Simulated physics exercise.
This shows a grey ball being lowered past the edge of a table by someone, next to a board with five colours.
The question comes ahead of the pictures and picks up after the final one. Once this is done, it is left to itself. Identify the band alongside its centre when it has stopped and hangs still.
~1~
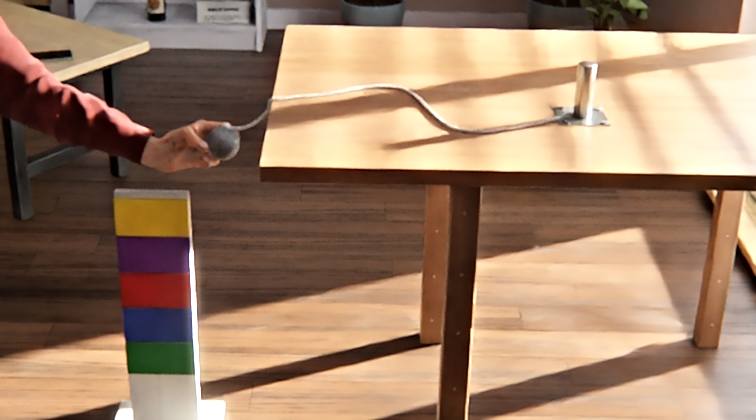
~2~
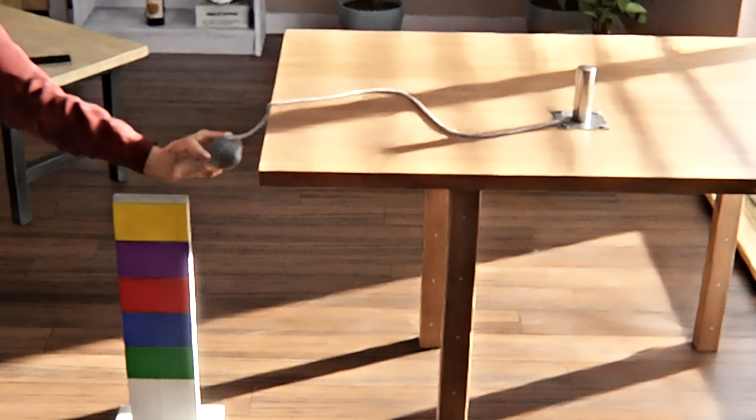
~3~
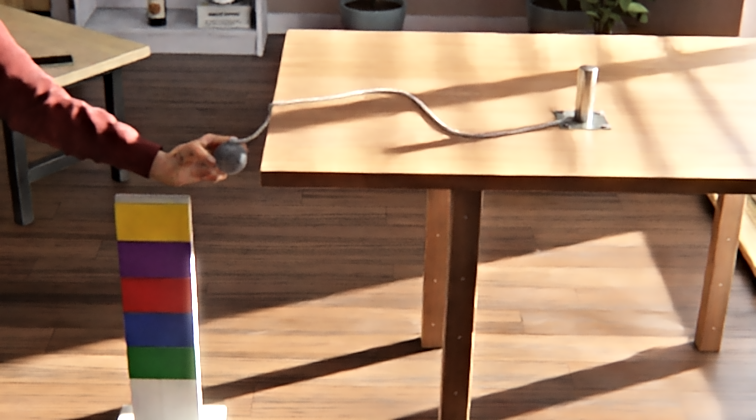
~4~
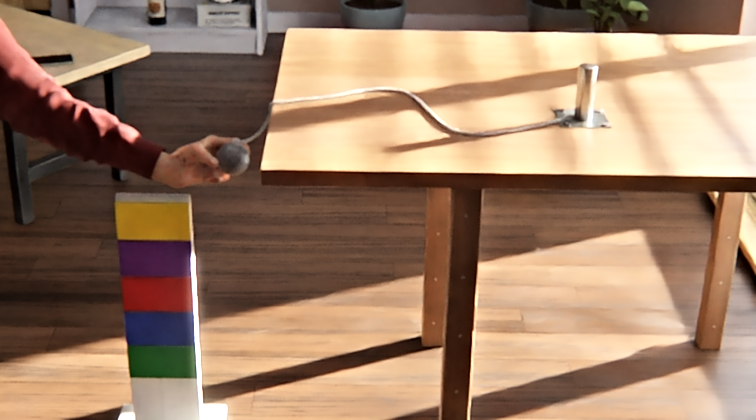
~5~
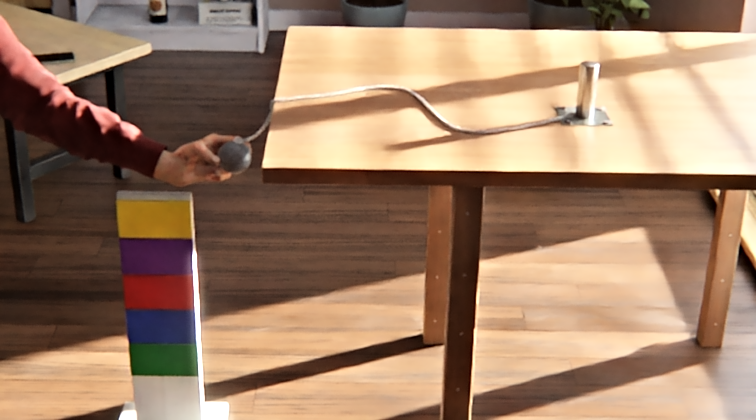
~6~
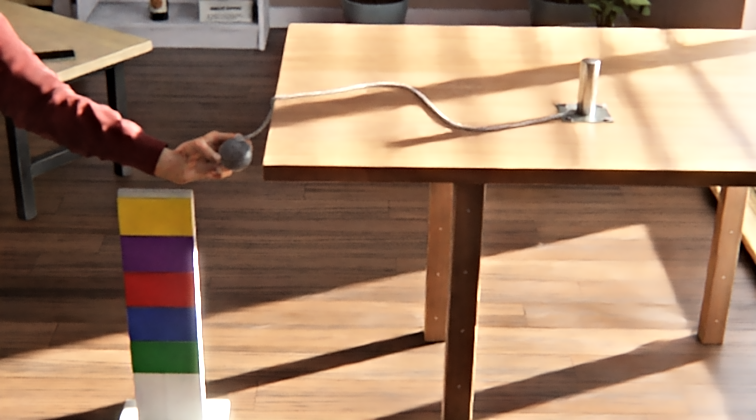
Its centre is alongside the purple band.
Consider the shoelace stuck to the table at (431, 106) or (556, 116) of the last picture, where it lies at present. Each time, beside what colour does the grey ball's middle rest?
First try yellow, second try purple.
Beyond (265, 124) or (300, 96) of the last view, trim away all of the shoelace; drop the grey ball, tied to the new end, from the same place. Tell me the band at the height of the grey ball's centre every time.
Cut one gives yellow; cut two gives above them all.
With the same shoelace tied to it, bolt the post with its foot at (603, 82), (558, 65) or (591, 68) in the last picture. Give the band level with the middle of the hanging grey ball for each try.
Yellow; purple; yellow.
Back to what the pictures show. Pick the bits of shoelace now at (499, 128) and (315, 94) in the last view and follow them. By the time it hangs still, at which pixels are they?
Roughly (482, 109) for the first and (274, 152) for the second.
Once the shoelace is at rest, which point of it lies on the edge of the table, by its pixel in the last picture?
You'll find it close to (358, 87).
A little later, ball near (243, 227); level with yellow.
Next, ball near (284, 256); level with purple.
Later still, ball near (267, 259); level with purple.
When it is over, ball near (275, 259); level with purple. Its middle rests at the purple band.
